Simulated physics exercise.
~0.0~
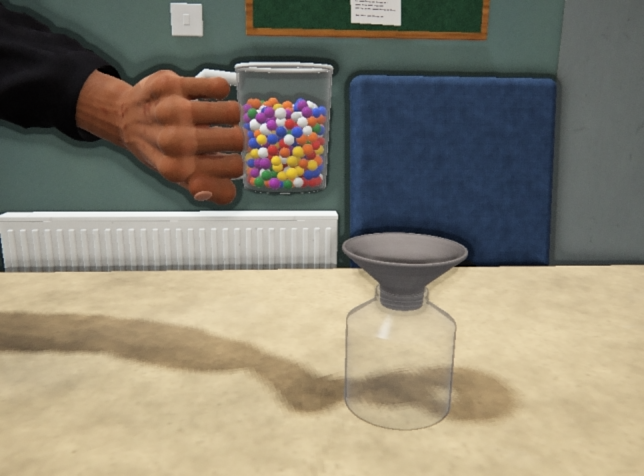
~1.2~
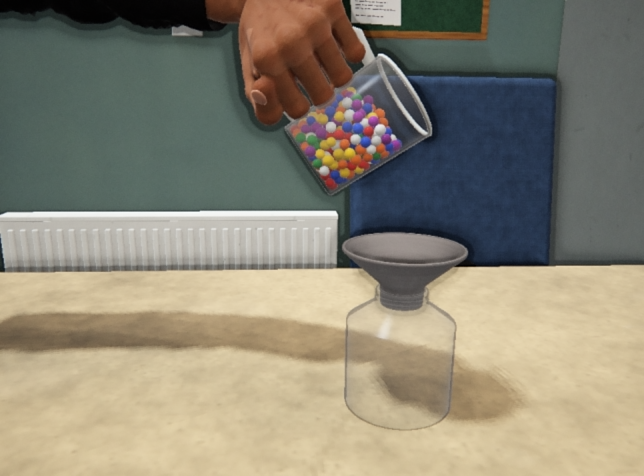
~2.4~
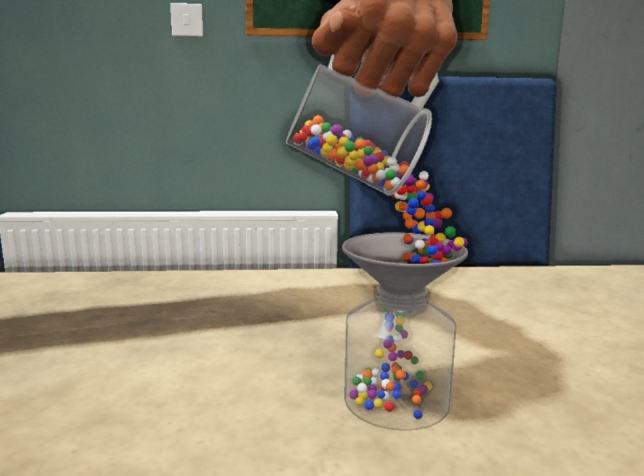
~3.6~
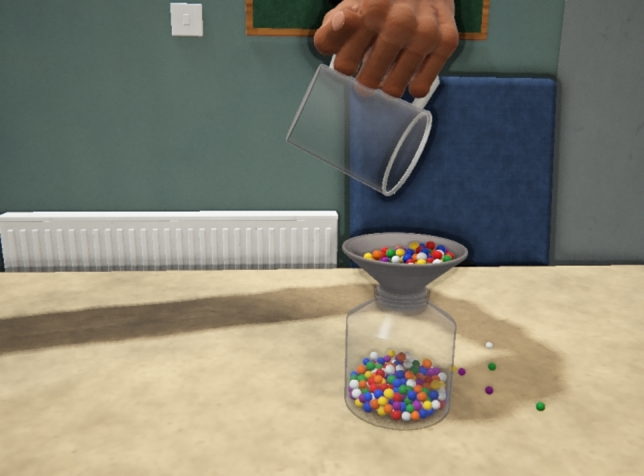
A hand carries a clear cup of colourful beads to the right and tips it over a grey funnel set in a transparent jar. The beads pour through, leaving the cup empty, most of them in the jar, some still in the funnel and a few scattered on the table.
